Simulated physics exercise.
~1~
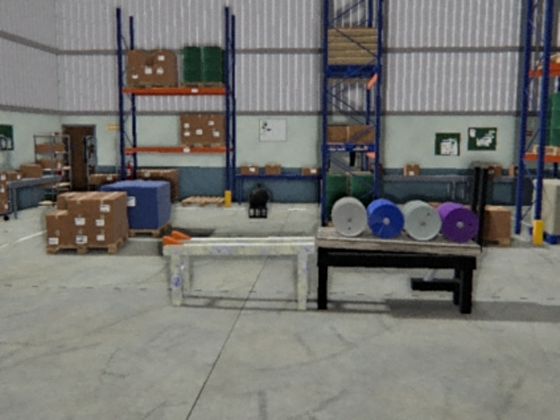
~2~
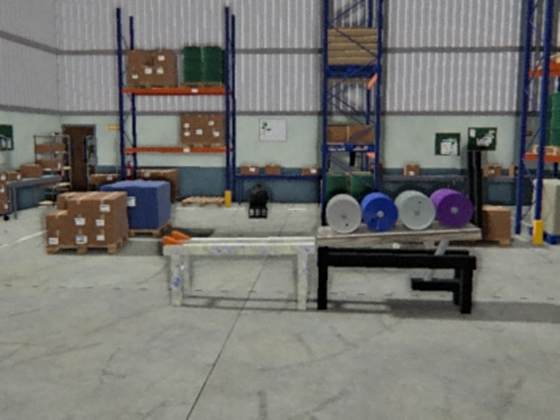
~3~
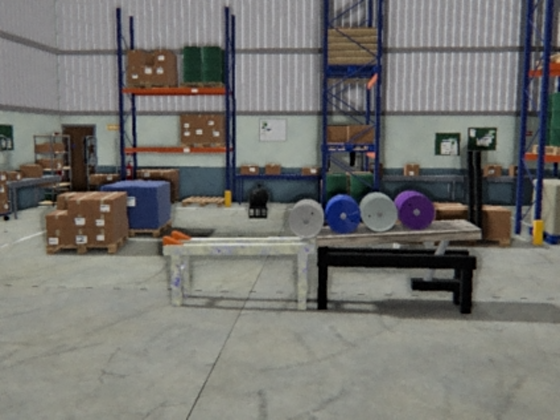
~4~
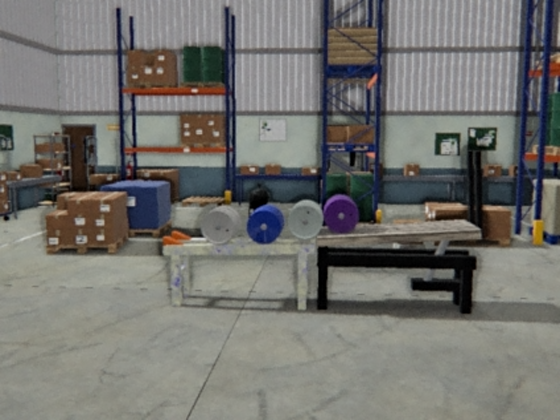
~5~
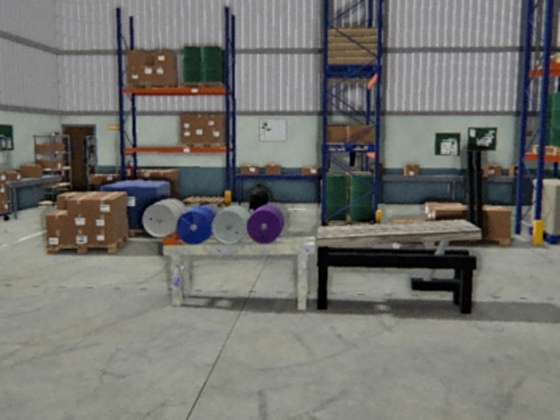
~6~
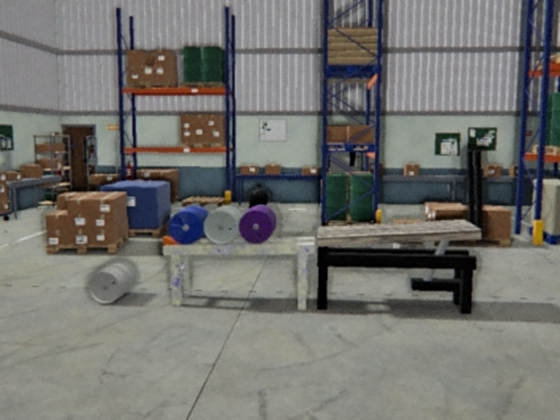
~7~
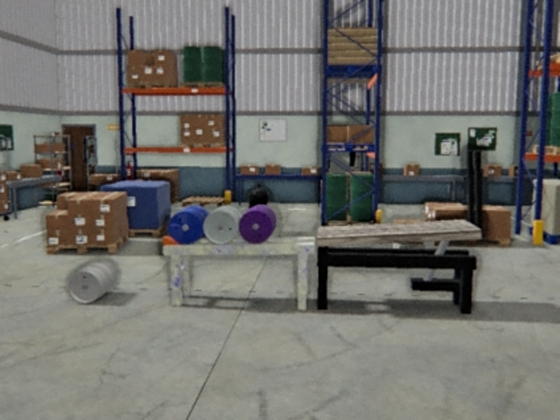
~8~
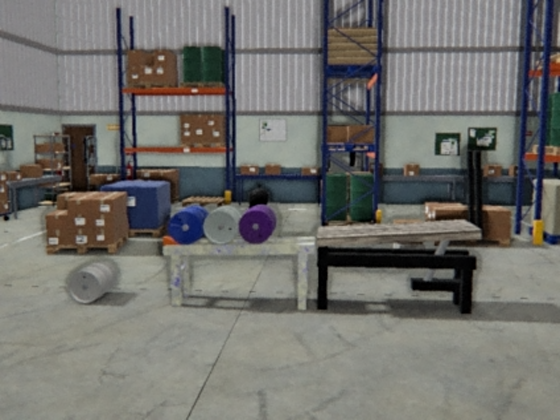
Four drums rolling left from a tilting deck onto a lower rack, one dropping to the floor, blue and purple staying aboard.
